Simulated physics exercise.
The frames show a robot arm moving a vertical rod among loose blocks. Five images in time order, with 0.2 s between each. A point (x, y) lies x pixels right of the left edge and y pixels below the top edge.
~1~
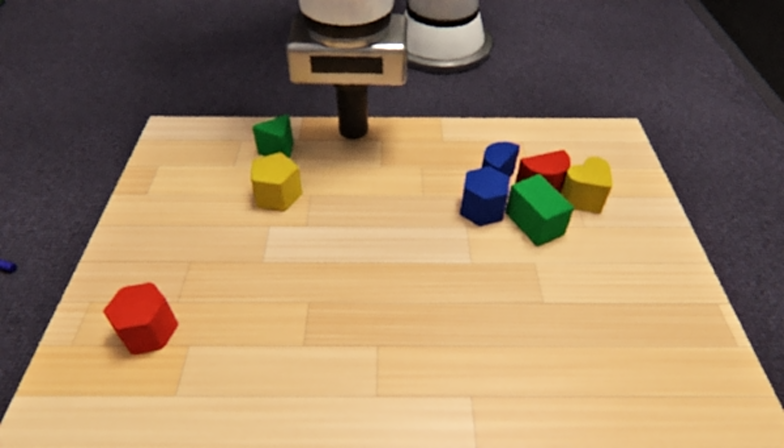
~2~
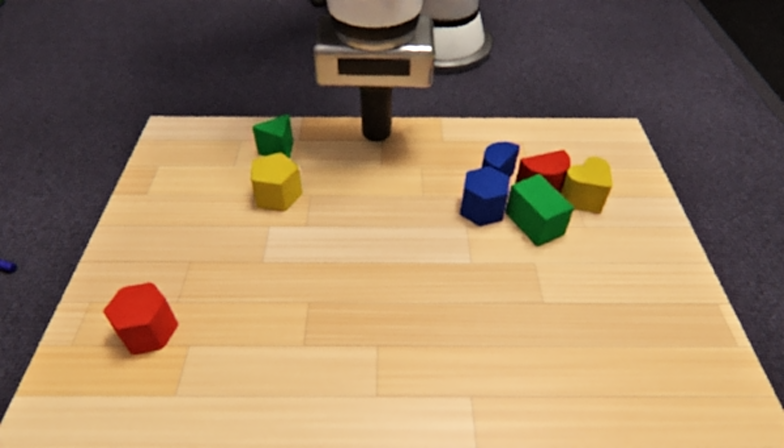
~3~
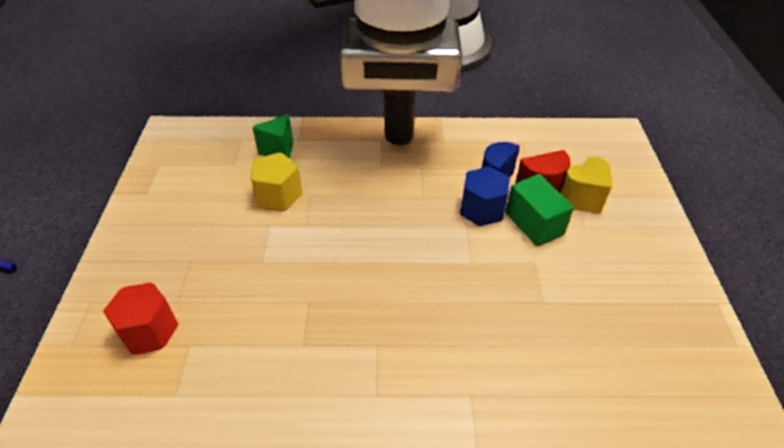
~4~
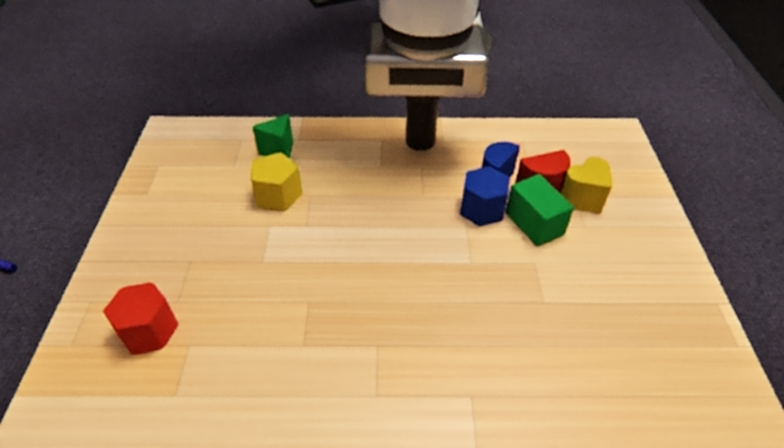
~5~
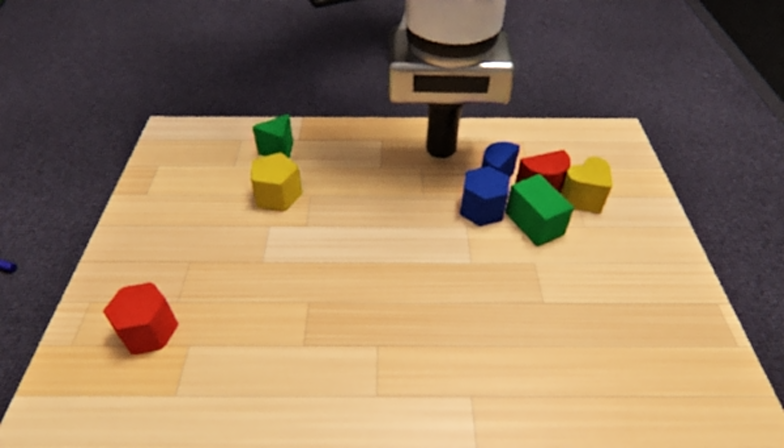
Robot arm sliding a black vertical rod rightward along the far side of a wooden board, the scattered coloured blocks staying still.
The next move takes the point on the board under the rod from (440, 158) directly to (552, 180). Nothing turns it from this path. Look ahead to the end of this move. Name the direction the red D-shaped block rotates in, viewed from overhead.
It makes a counterclockwise turn.
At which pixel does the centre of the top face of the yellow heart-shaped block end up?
The centre of its top face lies at (617, 180).
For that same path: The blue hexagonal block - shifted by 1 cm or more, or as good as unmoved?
The blue hexagonal block keeps its place.
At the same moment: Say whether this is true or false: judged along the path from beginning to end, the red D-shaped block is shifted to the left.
That is false.
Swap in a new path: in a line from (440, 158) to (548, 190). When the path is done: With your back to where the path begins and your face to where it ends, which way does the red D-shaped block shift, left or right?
It gets pushed right.
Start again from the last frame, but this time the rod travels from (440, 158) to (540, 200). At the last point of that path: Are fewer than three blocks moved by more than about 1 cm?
It seems not.
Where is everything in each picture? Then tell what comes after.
Lower end of the rod (354, 132), tops of blocks, blue hexagonal block (487, 181), blue D-shaped block (500, 152), green oblong (543, 195), red D-shaped block (549, 161), yellow heart-shaped block (593, 172), in the first picture.
Rod (377, 134), blocks as before, in the second picture.
Rod (399, 137), blocks as before, in the third picture.
Rod (420, 143), blocks as before, in the fourth picture.
Rod (441, 150), blue hexagonal block (487, 181), blue D-shaped block (500, 152), green oblong (543, 195), red D-shaped block (549, 161), yellow heart-shaped block (593, 172), in the fifth picture.
On the path given first. One third of the way, rod (478, 157); blue D-shaped block (505, 154).
Two thirds of the way, rod (516, 165); blue D-shaped block (531, 167), turned 20° clockwise; red D-shaped block (568, 171), turned 25° anticlockwise; yellow heart-shaped block (609, 176), turned 20° anticlockwise.
At the end, rod (555, 172); blue hexagonal block not moved; blue D-shaped block (540, 171), turned 40° clockwise; green oblong (546, 201); red D-shaped block (579, 181), turned 25° anticlockwise; yellow heart-shaped block (617, 180), turned 45° anticlockwise.
